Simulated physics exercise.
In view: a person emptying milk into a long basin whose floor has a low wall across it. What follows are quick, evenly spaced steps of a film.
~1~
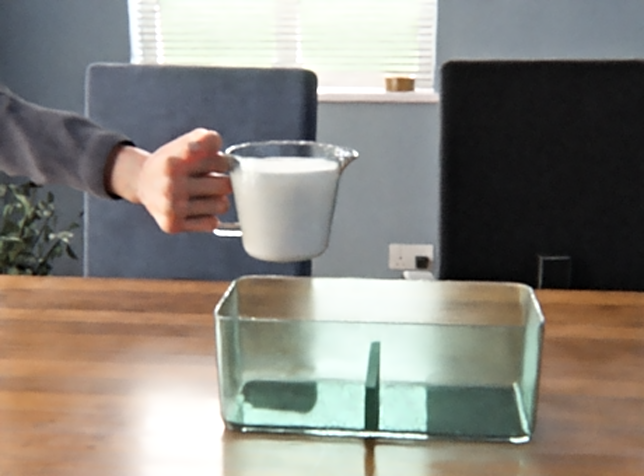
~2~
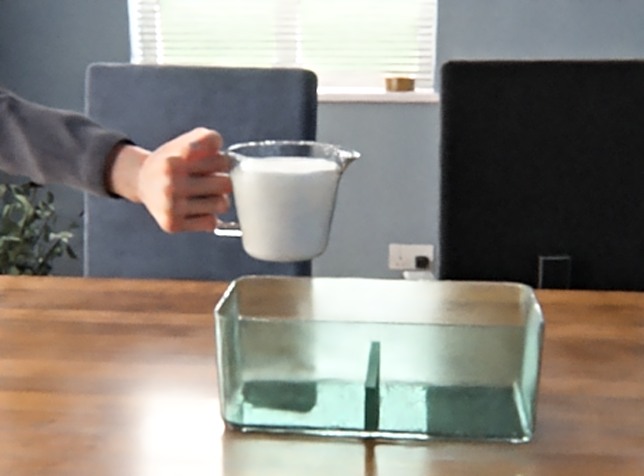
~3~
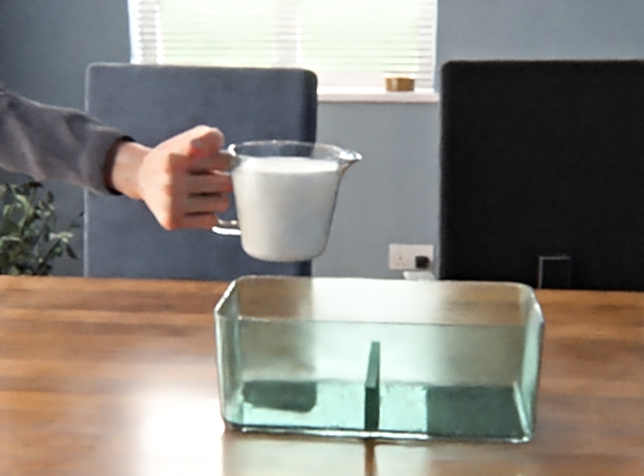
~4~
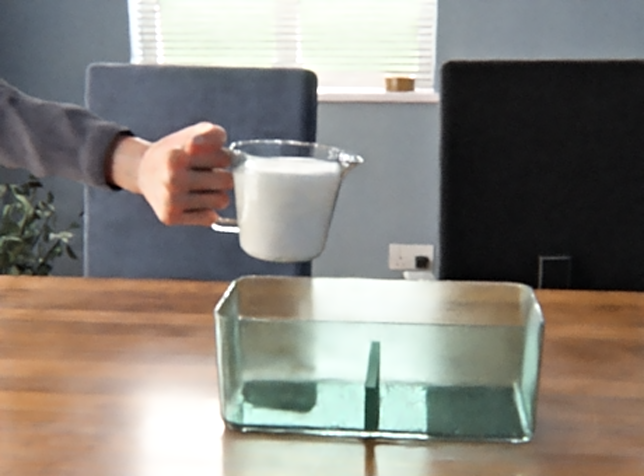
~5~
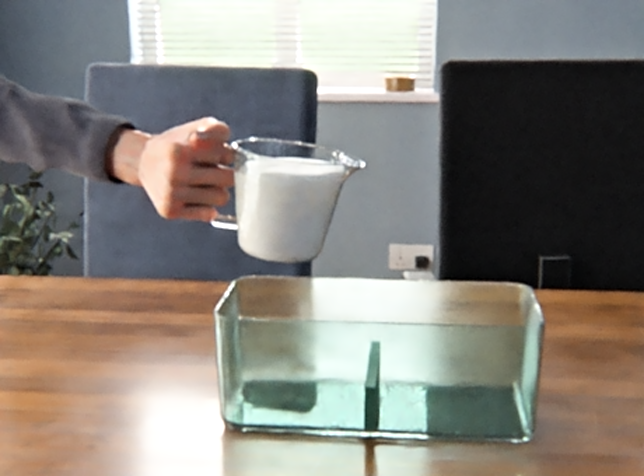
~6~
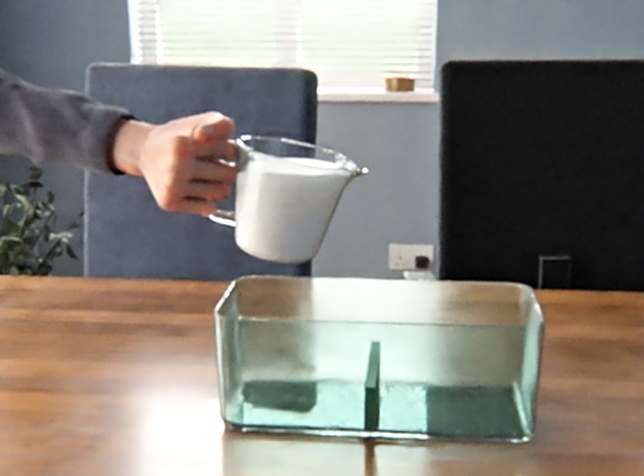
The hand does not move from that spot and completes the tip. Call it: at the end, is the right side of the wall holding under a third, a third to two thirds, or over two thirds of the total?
The right side holds over two thirds of the total.
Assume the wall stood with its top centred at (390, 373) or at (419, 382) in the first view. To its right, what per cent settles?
About 70 and 35 per cent.
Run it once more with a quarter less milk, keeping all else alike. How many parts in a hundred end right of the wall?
It comes to near 75 per cent.
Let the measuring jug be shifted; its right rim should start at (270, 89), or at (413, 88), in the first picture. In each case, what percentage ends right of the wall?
Start one gives close to 5 percent, start two close to 90 percent.
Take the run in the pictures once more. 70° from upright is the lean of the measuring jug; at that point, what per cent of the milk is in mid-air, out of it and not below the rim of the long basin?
Around 20 percent.
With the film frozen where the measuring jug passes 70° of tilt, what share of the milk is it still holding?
My estimate is close to 65 percent remaining.
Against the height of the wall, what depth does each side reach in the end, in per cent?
Roughly 10 left of the wall, roughly 50 right of it.
A moment on, the measuring jug is tipped part way and 64 per cent is still to pour, 0 is left of the wall and 16 right of it.
Next, the measuring jug is tipped right over and 8 per cent is still to pour, 9 is left of the wall and 78 right of it.
Then the measuring jug is tipped right over and 0 per cent is still to pour, 17 is left of the wall and 82 right of it.
Later the measuring jug is tipped right over and 0 per cent is still to pour, 17 is left of the wall and 82 right of it.
At rest 17 per cent lies left of the wall, 82 right of it and 0 outside.
